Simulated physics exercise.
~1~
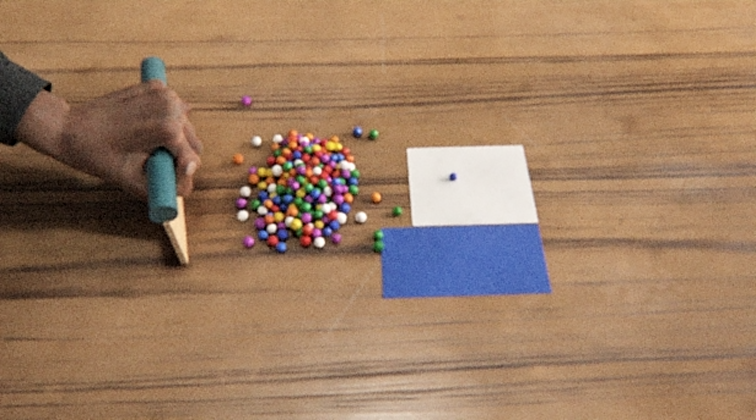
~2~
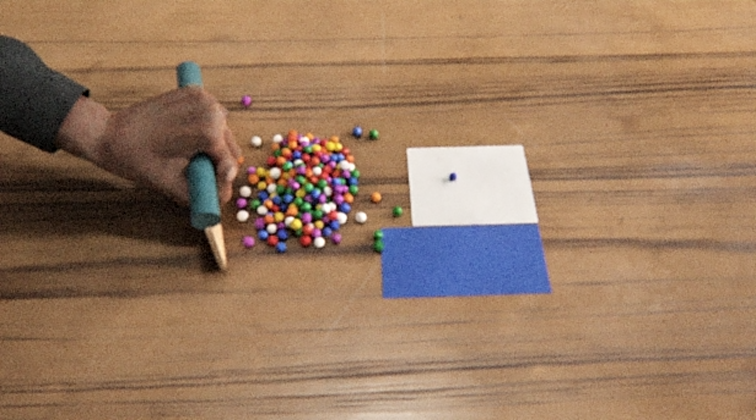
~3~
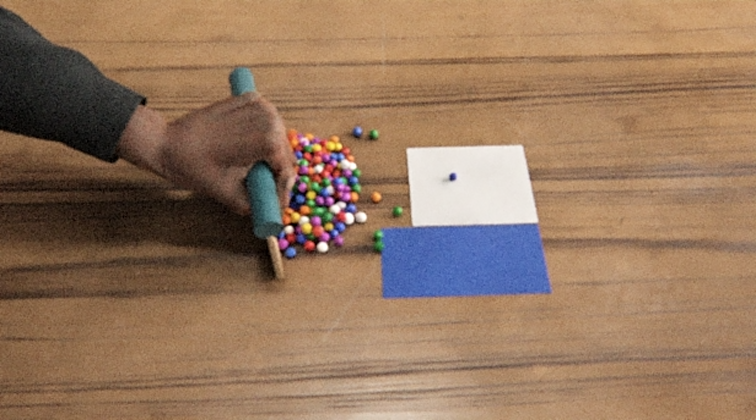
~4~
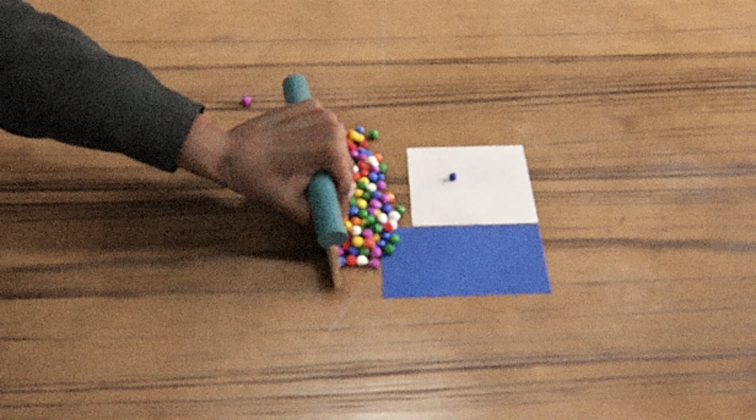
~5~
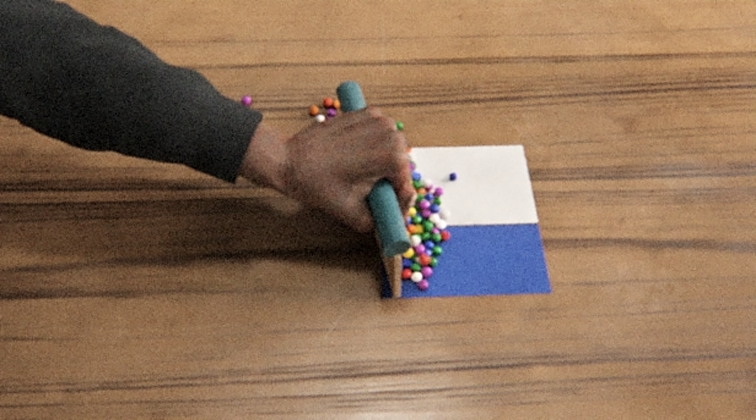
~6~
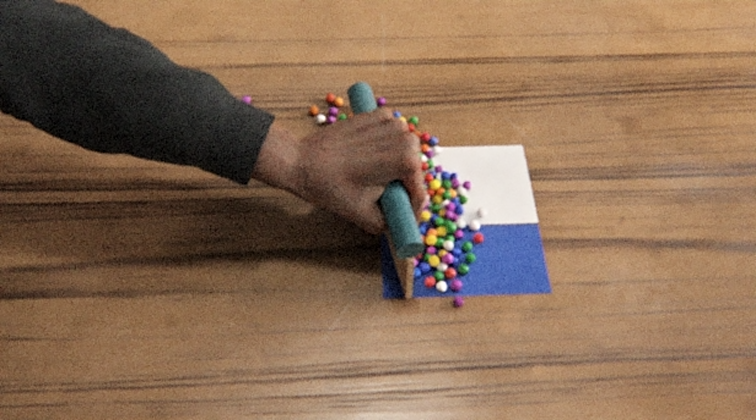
At the start, a hand in a dark sleeve grips a teal-handled scraper to the left of a loose pile of colourful beads on a wooden table. A white mat with a single blue bead on it lies to the right, above a blue mat. The hand slides the scraper right until it meets the pile, then pushes the beads into a tighter band toward the mats. Some beads slip past the scraper's far end and stay behind. The rest spread across the left parts of both mats, where the scraper ends up, still held by the hand.
